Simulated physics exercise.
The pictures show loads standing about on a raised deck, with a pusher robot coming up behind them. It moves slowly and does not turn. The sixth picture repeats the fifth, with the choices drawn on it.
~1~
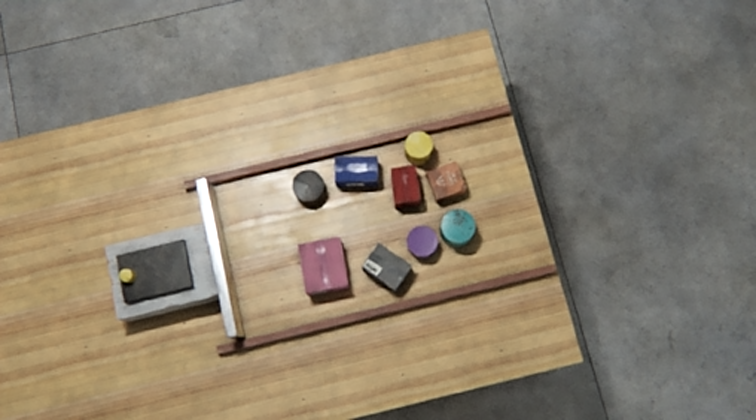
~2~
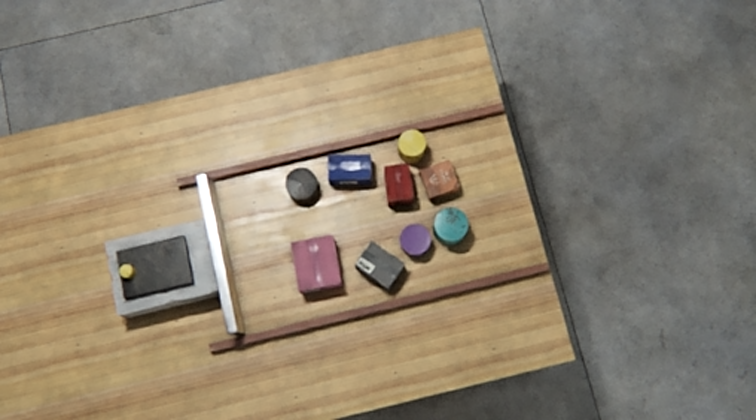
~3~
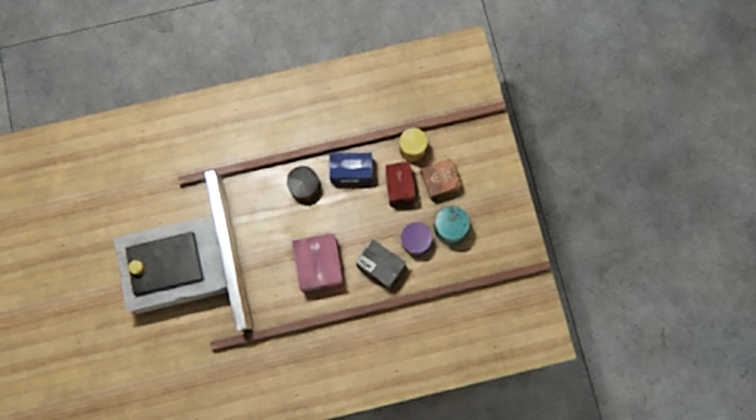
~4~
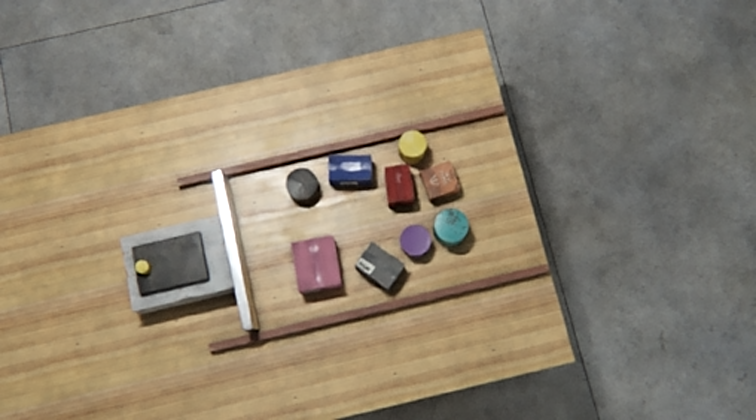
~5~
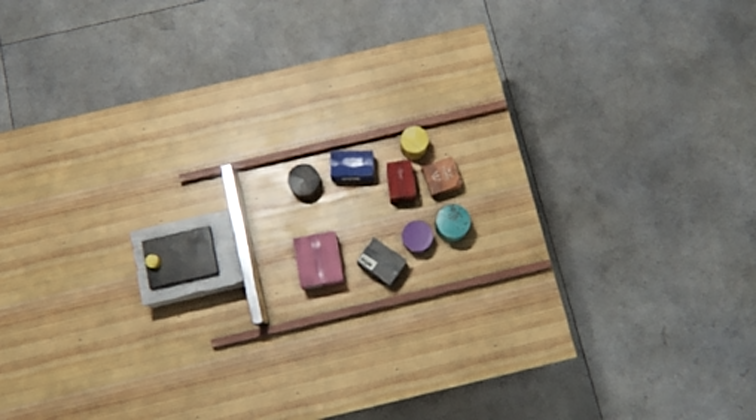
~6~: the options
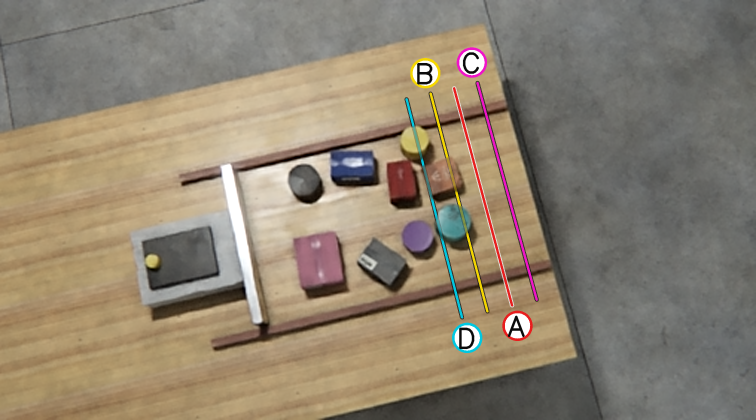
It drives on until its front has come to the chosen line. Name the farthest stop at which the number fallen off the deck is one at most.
It can go as far as D.
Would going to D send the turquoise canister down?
No.
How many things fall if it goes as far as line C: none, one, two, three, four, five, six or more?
In all, six or more.
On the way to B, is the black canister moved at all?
Yes.
On the marked copy, A at (482, 194); B at (458, 200); C at (506, 188); D at (434, 205).
With D. Early on, robot (254, 240); blue box (358, 165); black canister (322, 178).
Further on, robot (324, 223); turquoise canister (475, 211); yellow canister (453, 131).
At the end, robot (376, 211); yellow canister (503, 120); turquoise canister (517, 190); none fallen.
As for the rest, A drops six; B drops two; C drops six.
